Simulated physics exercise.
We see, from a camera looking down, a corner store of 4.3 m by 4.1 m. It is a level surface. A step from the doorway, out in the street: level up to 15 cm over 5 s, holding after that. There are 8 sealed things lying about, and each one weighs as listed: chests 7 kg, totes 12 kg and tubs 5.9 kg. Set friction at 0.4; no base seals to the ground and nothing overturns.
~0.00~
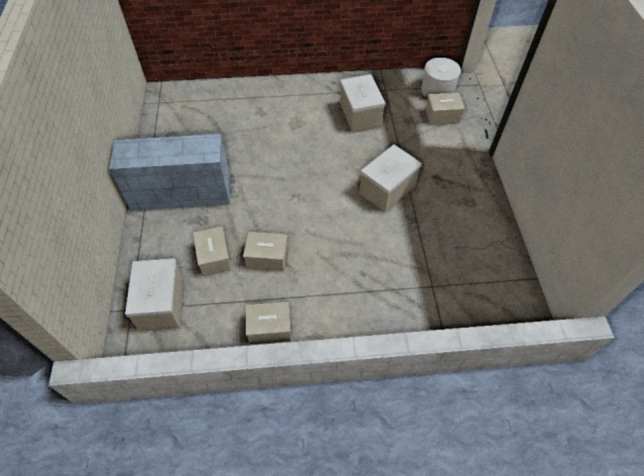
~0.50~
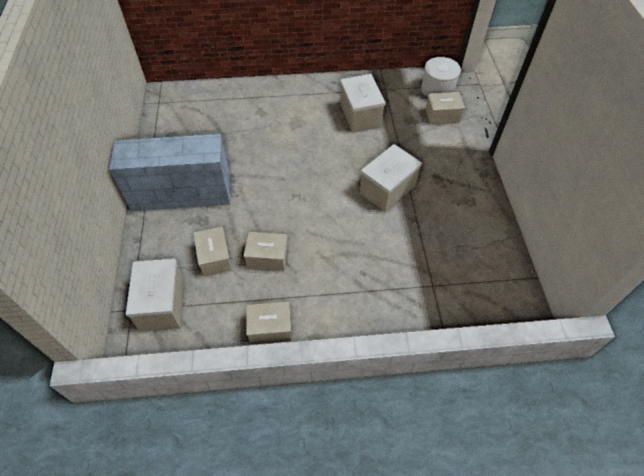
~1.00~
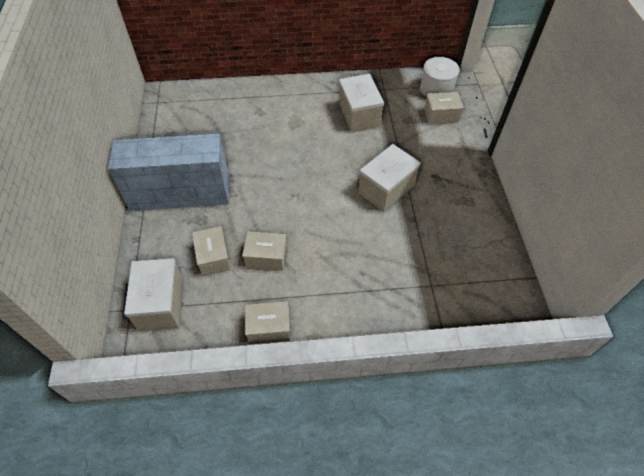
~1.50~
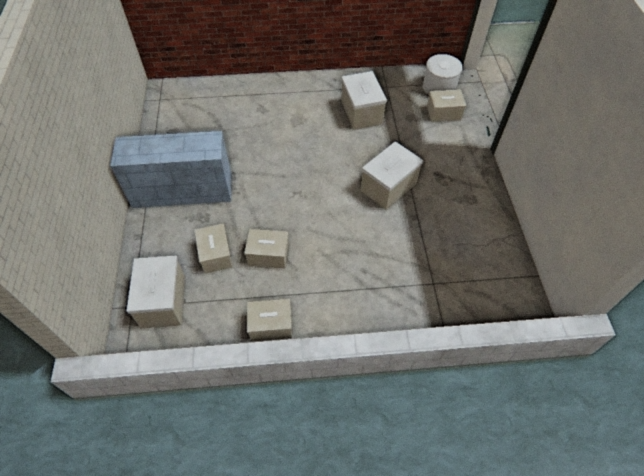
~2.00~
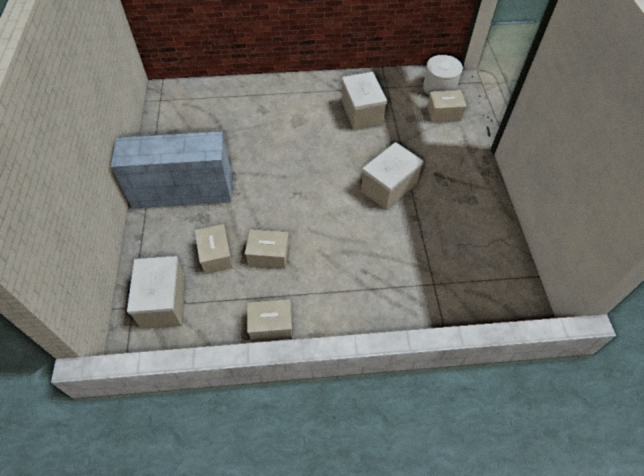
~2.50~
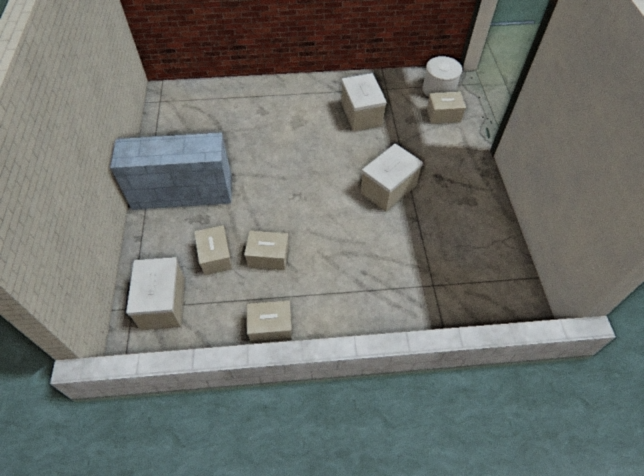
Boxes and a round tub sitting still on the dry floor of a walled, roofless room, bluish water surrounding it outside.
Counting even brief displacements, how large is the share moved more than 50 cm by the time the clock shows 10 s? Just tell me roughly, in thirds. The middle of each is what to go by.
The moved portion will sit in the middle range.
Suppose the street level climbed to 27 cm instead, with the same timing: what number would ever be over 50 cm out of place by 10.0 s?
I count 6 of them in that case.
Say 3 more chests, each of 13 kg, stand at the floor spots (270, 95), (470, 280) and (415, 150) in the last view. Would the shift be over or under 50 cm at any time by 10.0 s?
Result by item, in order: Beyond the cutoff, inside the cutoff, beyond the cutoff.
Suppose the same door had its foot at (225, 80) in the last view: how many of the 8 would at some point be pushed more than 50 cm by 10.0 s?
That would give 1.
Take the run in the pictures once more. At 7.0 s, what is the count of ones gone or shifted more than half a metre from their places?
By that point, 2.
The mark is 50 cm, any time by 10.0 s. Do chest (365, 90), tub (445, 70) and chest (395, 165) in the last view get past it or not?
Result, in order: Exceeded / exceeded / exceeded.
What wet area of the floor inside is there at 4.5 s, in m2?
Close to 3.0 m2, I'd say.
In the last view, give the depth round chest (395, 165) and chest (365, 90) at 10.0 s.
I'd estimate 3 cm for the first and 9 cm for the second.
After 3.5 s 0 of 8 are over 50 cm from their spots; 0 afloat.
After 4.5 s 1 of 8 are over 50 cm from their spots; 0 afloat.
After 7.0 s 2 of 8 are over 50 cm from their spots; 0 afloat.
After 10.0 s 4 of 8 are over 50 cm from their spots, and 4 have been at some point; 2 afloat.
